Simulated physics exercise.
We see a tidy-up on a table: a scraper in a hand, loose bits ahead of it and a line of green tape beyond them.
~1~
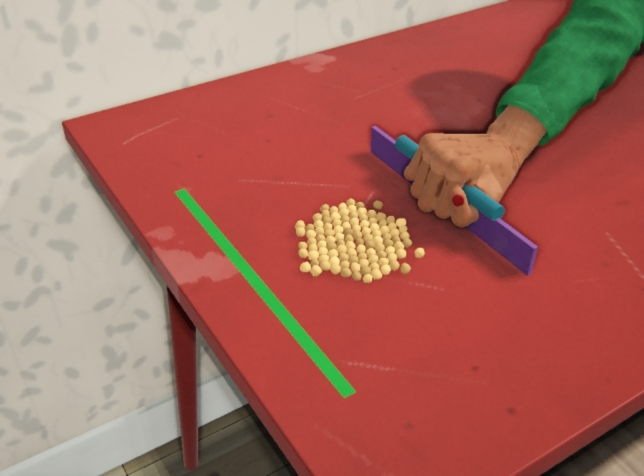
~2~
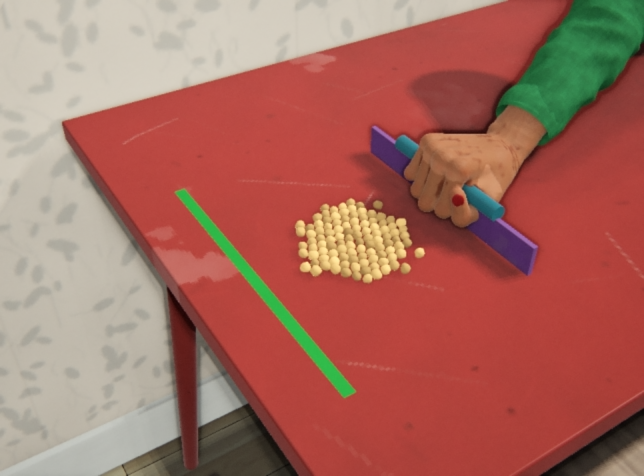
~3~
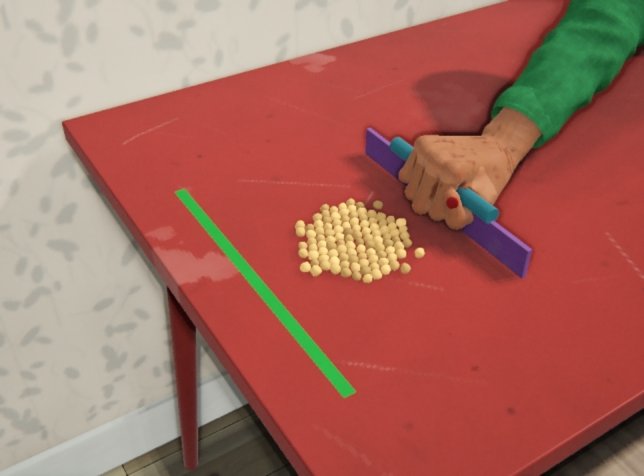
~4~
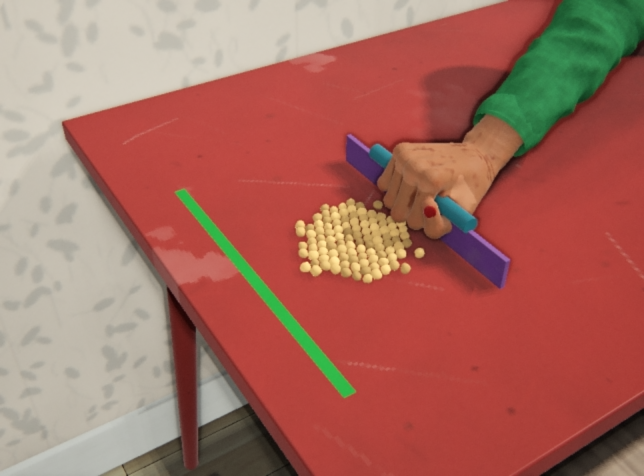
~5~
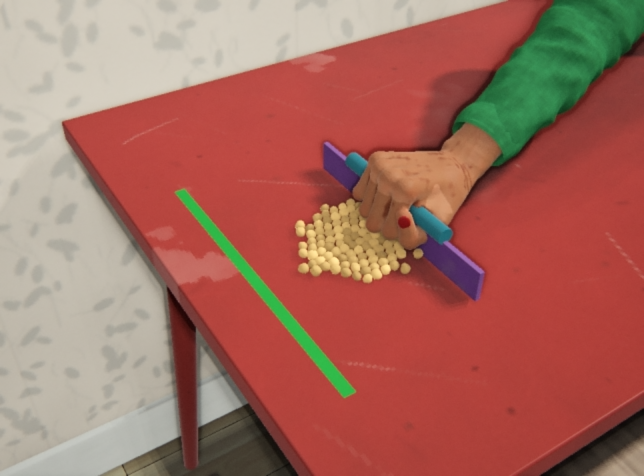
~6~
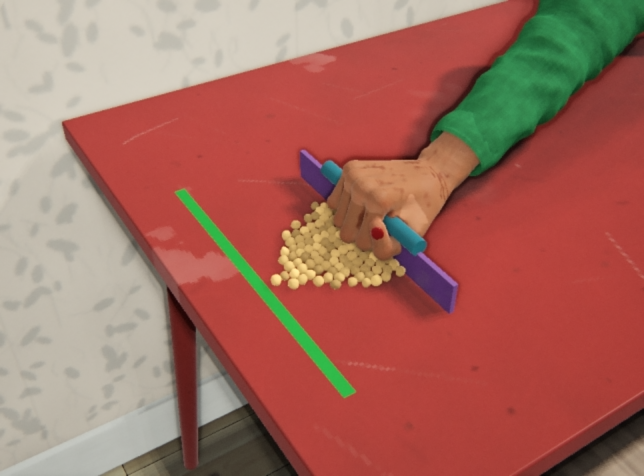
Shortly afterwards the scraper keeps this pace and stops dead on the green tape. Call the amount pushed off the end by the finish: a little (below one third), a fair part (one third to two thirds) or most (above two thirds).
A little goes off.
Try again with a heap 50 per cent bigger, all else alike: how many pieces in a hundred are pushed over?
Expected share: Around 30 %.
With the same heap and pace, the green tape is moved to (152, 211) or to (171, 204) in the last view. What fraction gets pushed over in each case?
Case one: Around 80 percent; case two: 50 percent.
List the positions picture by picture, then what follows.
In the first picture, scraper (519, 250), at rest; green tape (187, 199), about a palm's width from the edge; edge at (194, 308); the heap (359, 243), dried chickpeas.
In the second picture, scraper (519, 250), at rest.
In the third picture, scraper (513, 252); the heap (359, 243).
In the fourth picture, scraper (491, 262).
In the fifth picture, scraper (466, 274); the heap (360, 242), about a tenth pushed along.
In the sixth picture, scraper (440, 286); green tape (187, 199); edge at (194, 308); the heap (331, 248), almost all pushed along.
Just after the last frame, scraper still moving, near (307, 234); heap all on the table, its front near (231, 308).
A moment on, scraper stopped at the green tape; heap about a tenth over the edge.
Further on, scraper stopped at the green tape; heap roughly a quarter over the edge.
When it is over, scraper stopped at the green tape; heap roughly a quarter over the edge.
